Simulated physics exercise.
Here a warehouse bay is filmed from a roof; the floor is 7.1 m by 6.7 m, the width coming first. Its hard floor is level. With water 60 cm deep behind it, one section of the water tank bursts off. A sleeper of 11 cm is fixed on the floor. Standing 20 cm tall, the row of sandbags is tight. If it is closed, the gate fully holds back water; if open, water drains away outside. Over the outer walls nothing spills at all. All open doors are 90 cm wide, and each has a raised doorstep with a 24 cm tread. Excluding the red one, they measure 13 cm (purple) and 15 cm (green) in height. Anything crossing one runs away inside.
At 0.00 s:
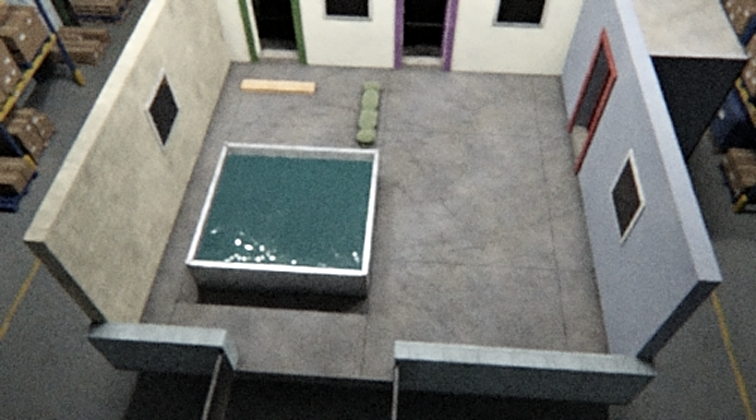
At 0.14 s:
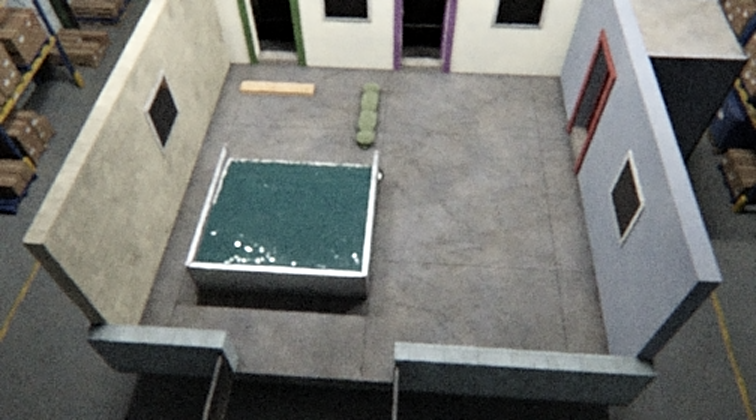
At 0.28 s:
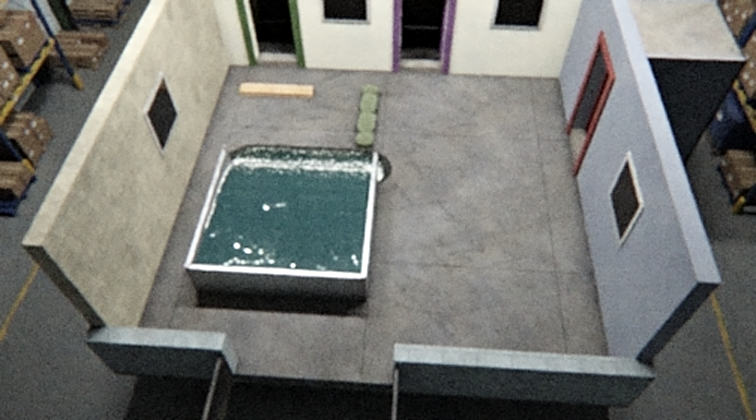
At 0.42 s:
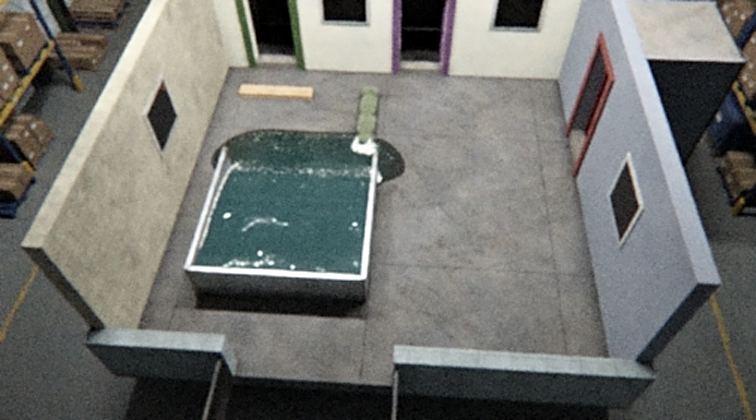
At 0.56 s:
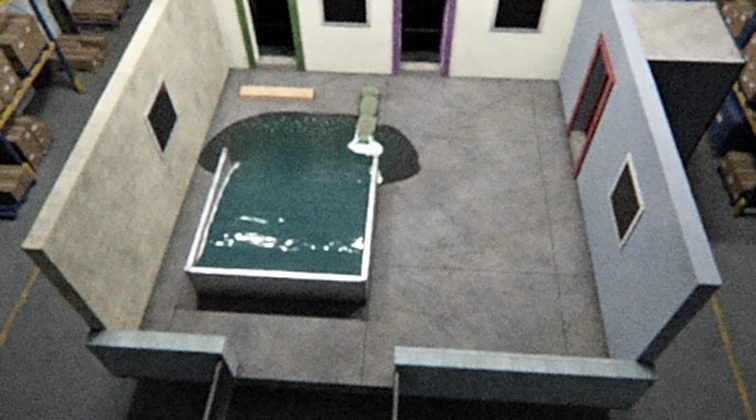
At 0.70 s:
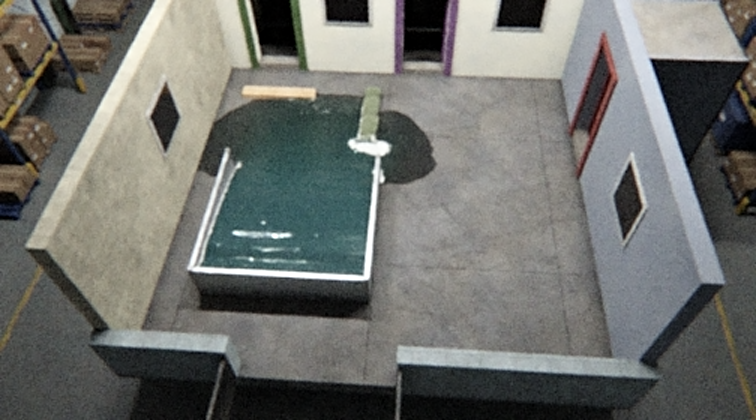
Water pours out the far side of a tank and spreads across the grey floor.
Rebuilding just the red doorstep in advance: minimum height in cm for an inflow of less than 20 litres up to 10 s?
Roughly 8.5 cm.
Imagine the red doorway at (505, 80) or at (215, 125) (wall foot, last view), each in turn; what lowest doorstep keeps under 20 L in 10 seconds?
First place around 10.5 cm, second around 19 cm.
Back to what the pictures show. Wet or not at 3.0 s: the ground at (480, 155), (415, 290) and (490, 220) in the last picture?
Point 1: Awash; point 2: Bone dry; point 3: Bone dry.
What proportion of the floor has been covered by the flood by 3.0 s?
The wet part is about 45 per cent.
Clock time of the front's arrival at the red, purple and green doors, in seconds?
Times: Red = 3.2 s, purple = 1.4 s, green = 1.1 s.
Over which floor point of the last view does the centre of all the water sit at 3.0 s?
Look at about (322, 135) in the last view.
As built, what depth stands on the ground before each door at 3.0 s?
Red door 0 cm, purple door 10 cm, green door 40 cm.
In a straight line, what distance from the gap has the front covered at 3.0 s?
The front is some 5.8 m out.
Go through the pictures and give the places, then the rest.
Still water, 60 cm deep, in the water tank at (290, 206); the red door at (589, 111) is dry, in the first picture.
Water pours out on the far side and has run 0.2 m, to a hidden place; about 8 cm deep outside, 60 cm at the back, in the second picture.
The gap is on the far side, the front 0.7 m out at (273, 148); the back of the water tank holds 60 cm, in the third picture.
Water pours out on the far side and has run 1.1 m, to (255, 133); about 10 cm deep outside, 60 cm at the back, in the fourth picture.
The front is at (282, 114), 1.7 m from the gap on the far side; 5.2 m2 of floor is wet, 60 cm left at the back, in the fifth picture.
Water pours out on the far side and has run 2.3 m, to (317, 97); about 7 cm deep outside, 57 cm at the back; the red door at (590, 115), 5.1 m from the gap, is still 2.9 m from the nearest water, in the sixth picture.
After 1.4 s water covers 30 % of the floor, deepest (43 cm) near (331, 71); it has not reached the red door.
After 3.0 s water covers 45 % of the floor, deepest (41 cm) near (273, 69); it has not reached the red door.
After 10.0 s water covers 95 % of the floor, deepest (14 cm) near (599, 371); 7 cm at the red door, 0 litres in over its 20 cm doorstep.
At the red door as built, the water arrived by 3.3 s and peaked near 14 cm at 4.6 s.
With a doorstep of 7 cm, 39 litres would have come in within the 10 s; with 9.5 cm, 14 litres. So under 20 litres takes about 8.5 cm.
